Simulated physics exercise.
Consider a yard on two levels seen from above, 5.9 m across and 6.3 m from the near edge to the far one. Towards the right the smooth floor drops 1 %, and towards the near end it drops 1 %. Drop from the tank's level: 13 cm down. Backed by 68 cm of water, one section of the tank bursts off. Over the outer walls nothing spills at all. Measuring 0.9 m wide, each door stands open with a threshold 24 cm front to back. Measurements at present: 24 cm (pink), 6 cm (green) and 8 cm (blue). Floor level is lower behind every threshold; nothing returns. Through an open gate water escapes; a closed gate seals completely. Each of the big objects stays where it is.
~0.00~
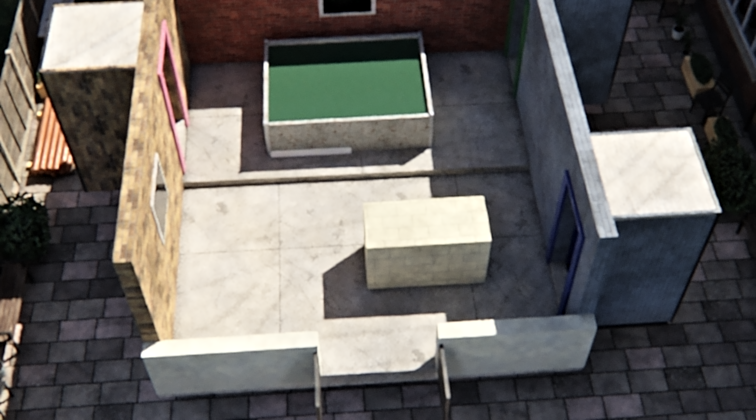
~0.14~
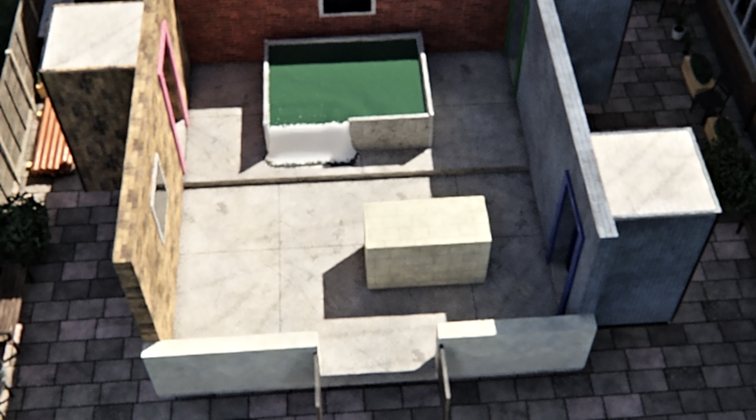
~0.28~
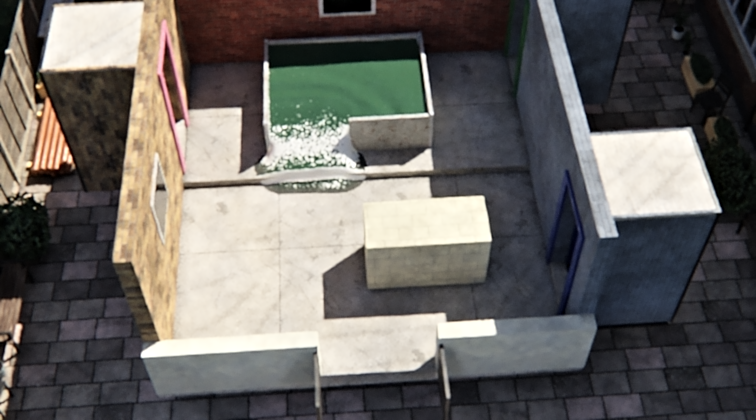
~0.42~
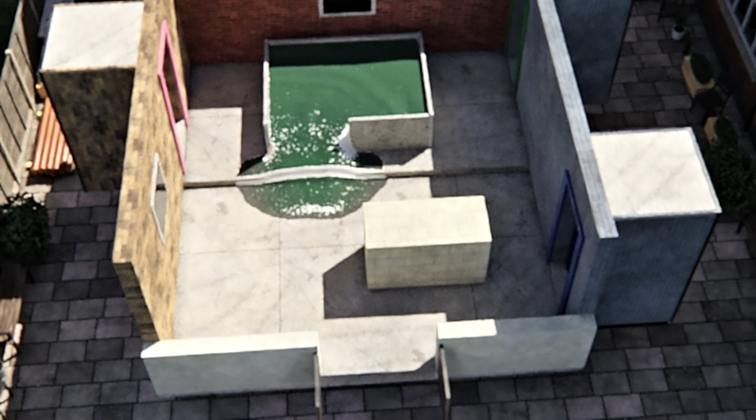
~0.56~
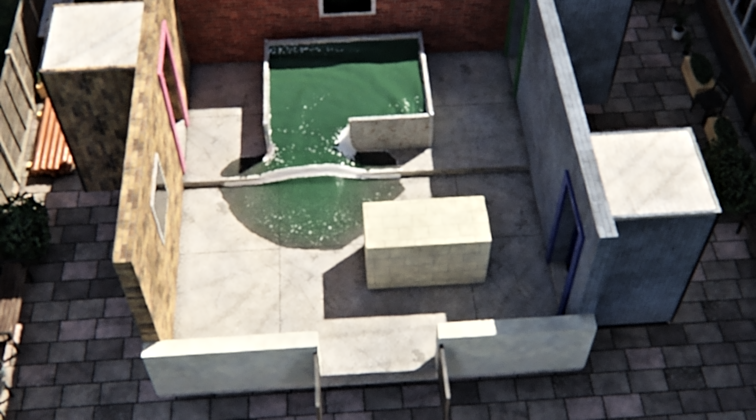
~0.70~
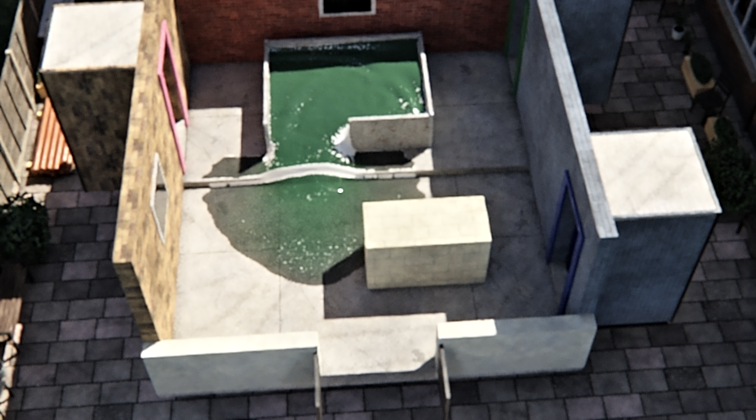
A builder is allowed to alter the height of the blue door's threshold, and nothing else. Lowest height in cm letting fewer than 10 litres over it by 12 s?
About 12.5 centimetres.
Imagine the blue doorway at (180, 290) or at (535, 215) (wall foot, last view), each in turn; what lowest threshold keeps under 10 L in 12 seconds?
Around 21 and 11.5 cm respectively.
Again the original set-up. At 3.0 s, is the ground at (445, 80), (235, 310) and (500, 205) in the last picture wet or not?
Going in order: Untouched, swamped, swamped.
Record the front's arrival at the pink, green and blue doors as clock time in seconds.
Pink 5.5 s, green not in the 12 s, blue 2.6 s.
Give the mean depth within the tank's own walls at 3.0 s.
Some 31 cm.
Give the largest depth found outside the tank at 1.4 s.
38 cm.
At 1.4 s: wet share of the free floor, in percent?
I'd say near 40 percent is wet.
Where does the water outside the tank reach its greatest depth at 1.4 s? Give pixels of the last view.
Check close to (290, 162).
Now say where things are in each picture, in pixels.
In the first picture, still water, 68 cm deep, in the tank at (346, 80); the blue door at (564, 251) is dry.
In the second picture, water pours out at (310, 140) and has run 0.3 m, to (276, 165); about 10 cm deep outside, 68 cm at the back.
In the third picture, the gap is at (310, 142), the front 0.8 m out at (320, 190); the back of the tank holds 68 cm.
In the fourth picture, water pours out at (310, 143) and has run 1.3 m, to (317, 216); about 10 cm deep outside, 68 cm at the back.
In the fifth picture, the gap is at (310, 143), the front 1.9 m out at (304, 246); the back of the tank holds 65 cm.
In the sixth picture, the gap is at (310, 143), the front 2.6 m out at (308, 280); the back of the tank holds 58 cm; the blue door at (564, 251), 4.8 m from the gap, is still 2.8 m from the nearest water.
After 1.4 s water covers 40 % of the floor, deepest (38 cm) near (290, 162); it has not reached the blue door.
After 3.0 s water covers 55 % of the floor, deepest (36 cm) near (185, 369); 2 cm at the blue door, 0 litres in over its 8 cm threshold.
After 12.0 s water covers 70 % of the floor, deepest (14 cm) near (360, 258); 10 cm at the blue door, 66 litres in over its 8 cm threshold.
At the blue door as built, the water arrived by 2.7 s and peaked near 13 cm at 6.0 s.
With a threshold of 10 cm, 32 litres would have come in within the 12 s; with 13.5 cm, 4 litres. So under 10 litres takes about 12.5 cm.
